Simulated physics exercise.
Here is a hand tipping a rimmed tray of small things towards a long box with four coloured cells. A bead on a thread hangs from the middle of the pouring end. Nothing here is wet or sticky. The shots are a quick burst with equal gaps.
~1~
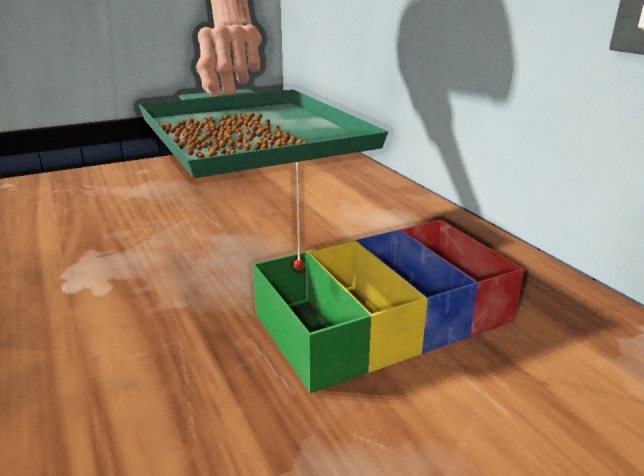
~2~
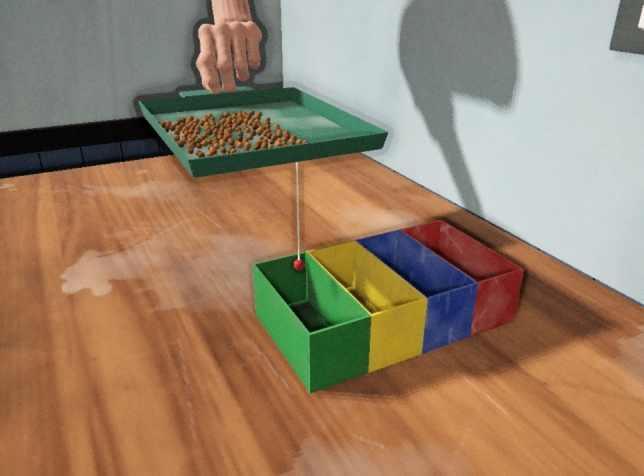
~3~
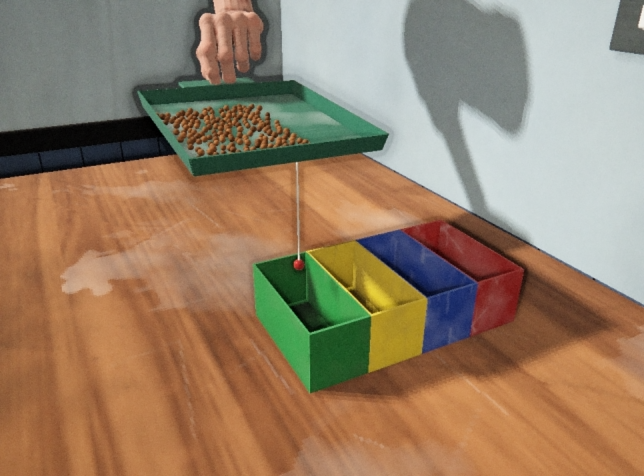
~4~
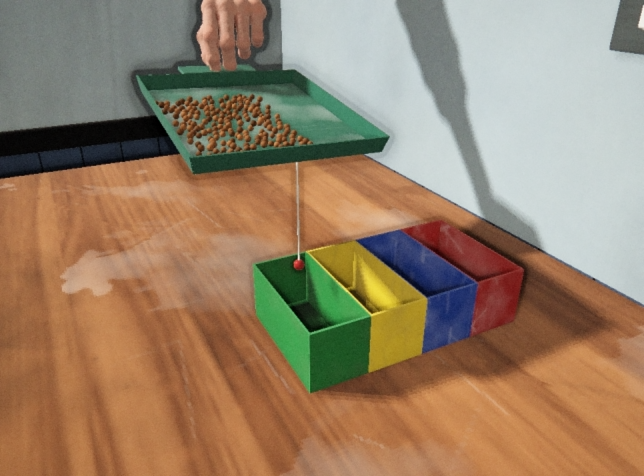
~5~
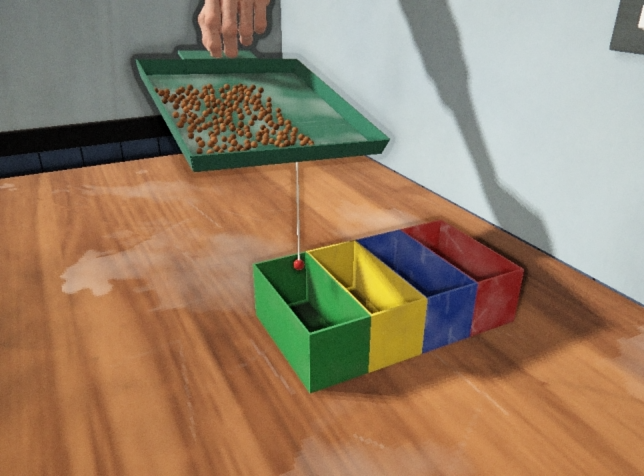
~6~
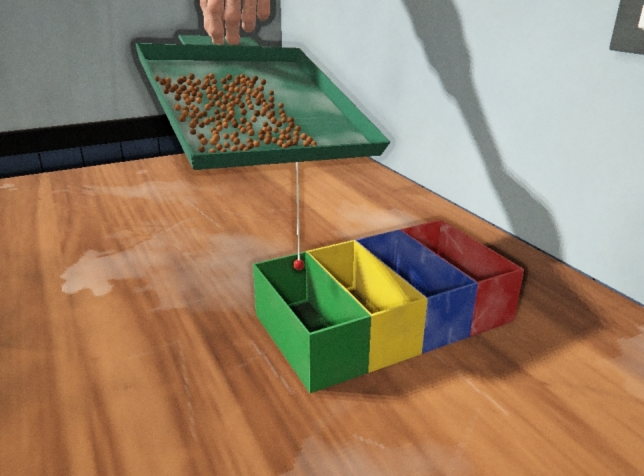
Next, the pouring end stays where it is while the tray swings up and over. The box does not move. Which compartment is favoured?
Fullest: The yellow cell.
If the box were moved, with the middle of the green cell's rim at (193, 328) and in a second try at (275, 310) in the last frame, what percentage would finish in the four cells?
First some 100, then 100 per cent.
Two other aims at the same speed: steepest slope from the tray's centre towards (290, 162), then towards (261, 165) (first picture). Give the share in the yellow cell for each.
Near 10 % and 0 %.
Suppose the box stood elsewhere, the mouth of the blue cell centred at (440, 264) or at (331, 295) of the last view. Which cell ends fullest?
At the first place the cell in yellow, at the second the red cell.
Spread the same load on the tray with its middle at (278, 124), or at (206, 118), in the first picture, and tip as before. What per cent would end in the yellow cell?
The first gives 60 %, the second 50 %.
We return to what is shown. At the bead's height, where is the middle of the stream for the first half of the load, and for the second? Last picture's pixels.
The first part at (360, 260); the rest at (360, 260).
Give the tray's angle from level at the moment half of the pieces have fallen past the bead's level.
At some 105 degrees.
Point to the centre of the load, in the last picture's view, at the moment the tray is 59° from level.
At about (305, 144).
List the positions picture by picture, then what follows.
The first picture shows corners of the pouring end at (192, 158) and (383, 131), level; middle of the load at (229, 138), cereal balls; bead on its thread at (299, 265); green cell at (340, 348); yellow cell at (398, 330); blue cell at (450, 313); red cell at (497, 297).
The second picture shows corners of the pouring end at (192, 158) and (383, 131), level; middle of the load at (229, 136).
The third picture shows corners of the pouring end at (193, 157) and (384, 133), tipped barely, lowest at the right corner; middle of the load at (229, 132).
The fourth picture shows corners of the pouring end at (193, 155) and (384, 135), tipped a little, lowest at the right corner; middle of the load at (229, 125).
The fifth picture shows corners of the pouring end at (194, 153) and (385, 138), tipped a little, lowest at the right corner; middle of the load at (230, 119).
The sixth picture shows corners of the pouring end at (195, 152) and (385, 140), tipped clearly, lowest at the right corner; middle of the load at (232, 114); green cell at (340, 348); yellow cell at (398, 330); blue cell at (450, 313); red cell at (497, 297).
Soon after the last picture, tray tipped steeply; nearly all on the tray; a stray few in the green cell; a small part falling or outside the box.
A little later, tray tipped right over; most on the tray; a small part in the yellow cell; a stray few in the green cell; a stray few in the blue cell; about a quarter falling or outside the box.
Later still, tray tipped past a quarter turn; about half in the yellow cell; about a quarter in the green cell; a small part in the blue cell; a stray few falling or outside the box.
At rest, tray tipped past a quarter turn; about half in the yellow cell; about a quarter in the green cell; a small part in the blue cell; none in the red cell; a stray few outside the box.
